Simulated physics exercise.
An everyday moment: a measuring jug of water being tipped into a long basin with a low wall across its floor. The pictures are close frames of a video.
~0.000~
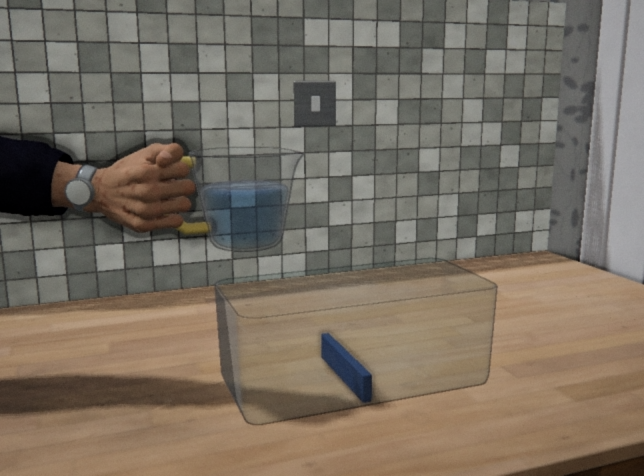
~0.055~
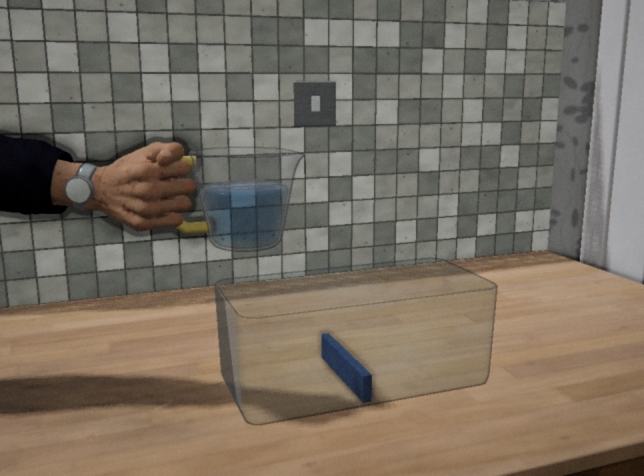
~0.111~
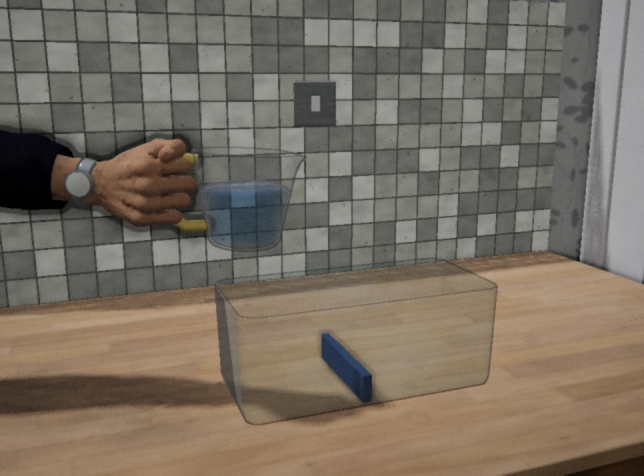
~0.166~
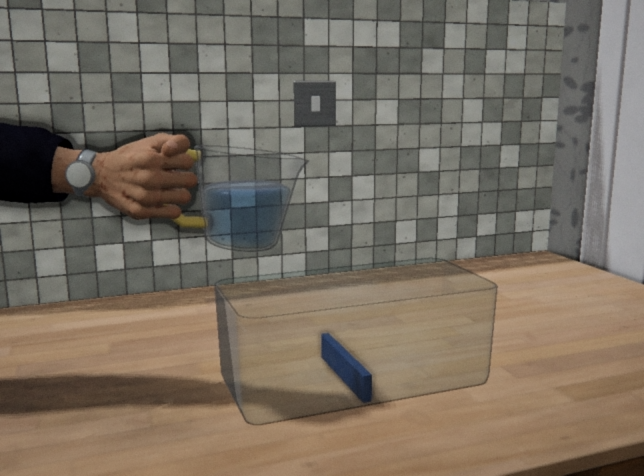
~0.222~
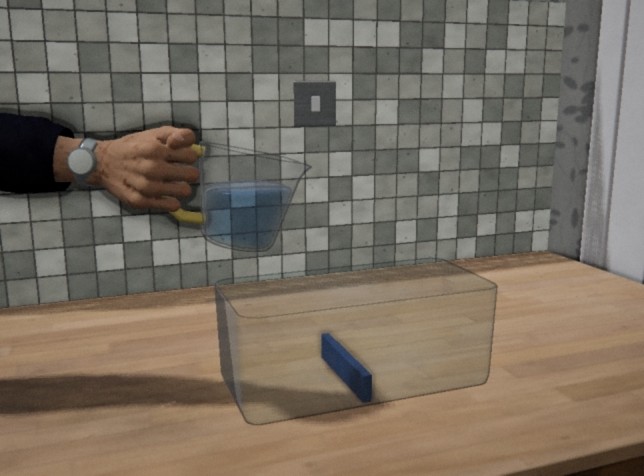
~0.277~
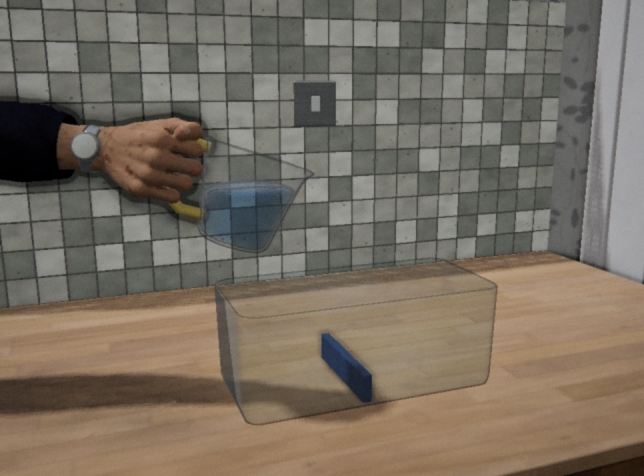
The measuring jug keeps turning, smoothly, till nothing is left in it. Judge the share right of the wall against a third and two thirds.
It comes to between a third and two thirds.
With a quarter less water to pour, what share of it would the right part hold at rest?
It comes to 30 per cent or so.
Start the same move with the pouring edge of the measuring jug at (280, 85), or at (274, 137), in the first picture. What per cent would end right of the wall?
Near 30 % and 5 %.
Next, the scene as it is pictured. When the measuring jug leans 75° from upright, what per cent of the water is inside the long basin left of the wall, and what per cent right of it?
Left about 5, right about 0.
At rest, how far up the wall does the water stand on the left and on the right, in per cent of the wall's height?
Left about 30, right about 20.
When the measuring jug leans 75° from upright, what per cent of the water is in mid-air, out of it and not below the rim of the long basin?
Some 20 per cent.
A moment on, the measuring jug is tipped on its side and 75 per cent is still to pour, 3 is left of the wall and 2 right of it.
Next, the measuring jug is tipped right over and 13 per cent is still to pour, 31 is left of the wall and 46 right of it.
Then the measuring jug is tipped right over and 0 per cent is still to pour, 49 is left of the wall and 50 right of it.
Later the measuring jug is tipped right over and 0 per cent is still to pour, 48 is left of the wall and 51 right of it.
At rest 49 per cent lies left of the wall, 51 right of it and 0 outside.
